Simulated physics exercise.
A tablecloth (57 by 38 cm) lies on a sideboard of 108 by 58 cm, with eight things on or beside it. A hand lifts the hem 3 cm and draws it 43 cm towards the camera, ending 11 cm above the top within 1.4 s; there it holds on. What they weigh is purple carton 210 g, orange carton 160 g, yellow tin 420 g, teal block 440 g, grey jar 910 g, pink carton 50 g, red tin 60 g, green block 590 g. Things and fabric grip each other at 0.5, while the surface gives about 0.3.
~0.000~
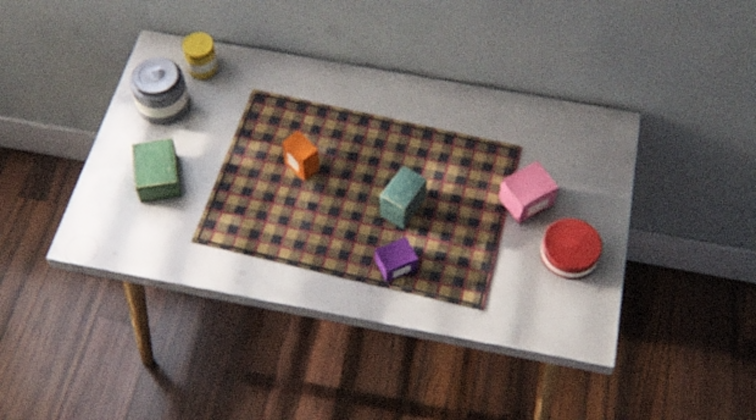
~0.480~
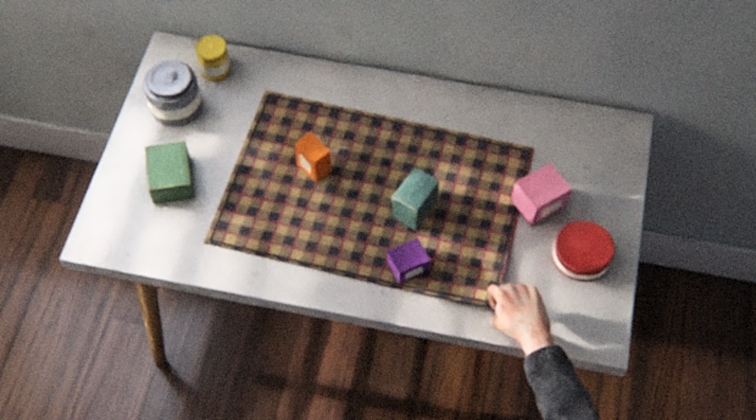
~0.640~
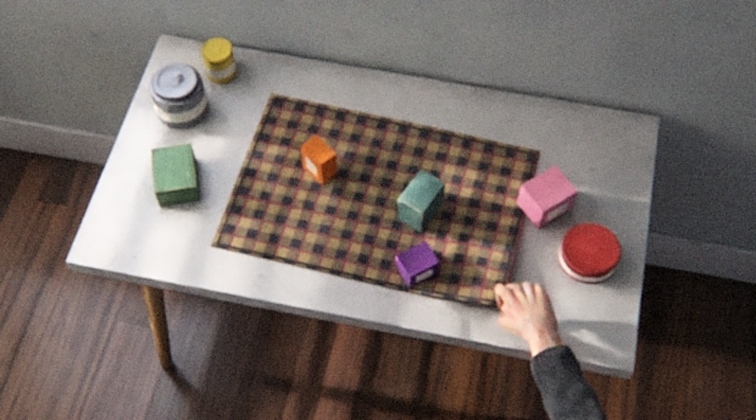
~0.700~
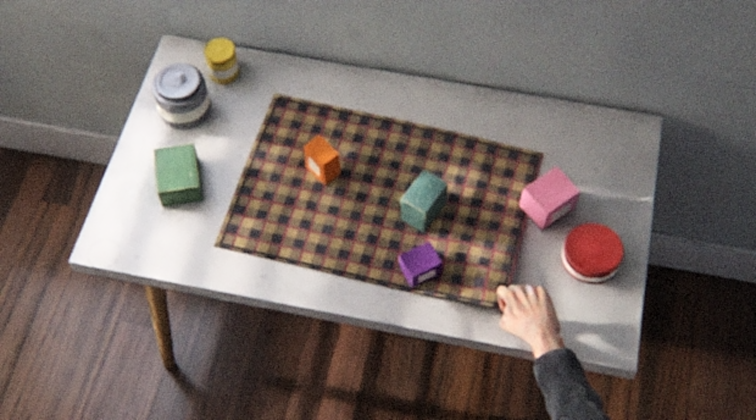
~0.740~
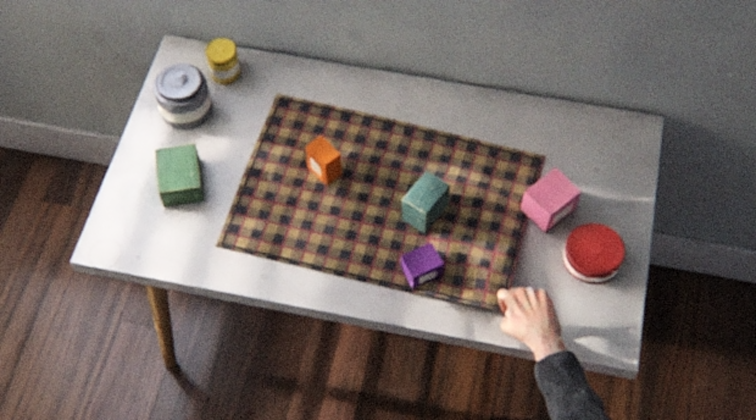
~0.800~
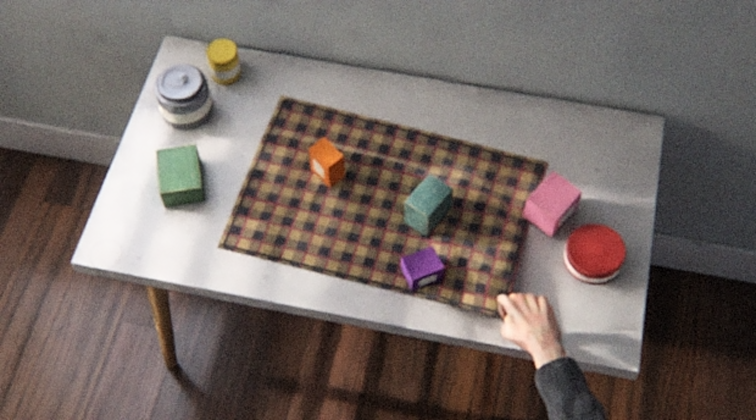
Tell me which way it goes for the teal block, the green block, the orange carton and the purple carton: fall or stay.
In the end the teal block is a casualty; the green block is a survivor; the orange carton is a casualty; the purple carton is a casualty.
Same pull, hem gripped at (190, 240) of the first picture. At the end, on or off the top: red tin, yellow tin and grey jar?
Red tin is left on top, yellow tin is left on top, grey jar is left on top.
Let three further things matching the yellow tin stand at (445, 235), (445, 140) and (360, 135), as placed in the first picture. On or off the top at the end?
First leaves the top, second leaves the top, third leaves the top.
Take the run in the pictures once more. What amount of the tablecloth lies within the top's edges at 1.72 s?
I'd estimate close to 0 per cent.
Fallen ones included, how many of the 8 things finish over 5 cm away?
Counted result: 4.
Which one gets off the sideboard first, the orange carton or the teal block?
Teal.
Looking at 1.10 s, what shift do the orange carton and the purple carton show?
The orange carton is 8 cm out, the purple carton 10 cm.
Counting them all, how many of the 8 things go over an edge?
4.
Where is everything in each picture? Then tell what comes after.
The first frame shows teal block (404, 187); green block (154, 162); orange carton (300, 145); purple carton (396, 254); tablecloth corners (192, 242) (253, 89) (521, 147) (483, 310).
The second frame shows tablecloth corners (204, 243) (266, 91); grip (496, 308).
The third frame shows purple carton (418, 258); tablecloth corners (211, 246) (272, 94); grip (502, 307).
The fourth frame shows tablecloth corners (214, 246) (275, 94); grip (505, 310).
The fifth frame shows tablecloth corners (216, 246) (277, 94); grip (506, 312).
The sixth frame shows teal block (429, 195); green block (178, 168); orange carton (326, 152); purple carton (422, 263); tablecloth corners (218, 248) (282, 96) (548, 163); grip (506, 318).
At 1.1 s, 95 % of the tablecloth is still over the top; teal block 10 cm off its start, purple carton 9 cm off its start, orange carton 8 cm off its start.
At 1.4 s, 70 % of the tablecloth is still over the top; teal block 25 cm off its start, purple carton 22 cm off its start, orange carton 21 cm off its start.
At 1.7 s, 0 % of the tablecloth is still over the top; orange carton 49 cm off its start at (414, 376), teal block over the edge, purple carton over the edge.
At 2.0 s, 0 % of the tablecloth is still over the top; orange carton over the edge, teal block over the edge, purple carton over the edge.
At 3.6 s, 0 % of the tablecloth is still over the top; orange carton over the edge, teal block over the edge, purple carton over the edge, green block 0 cm off its start at (178, 168).
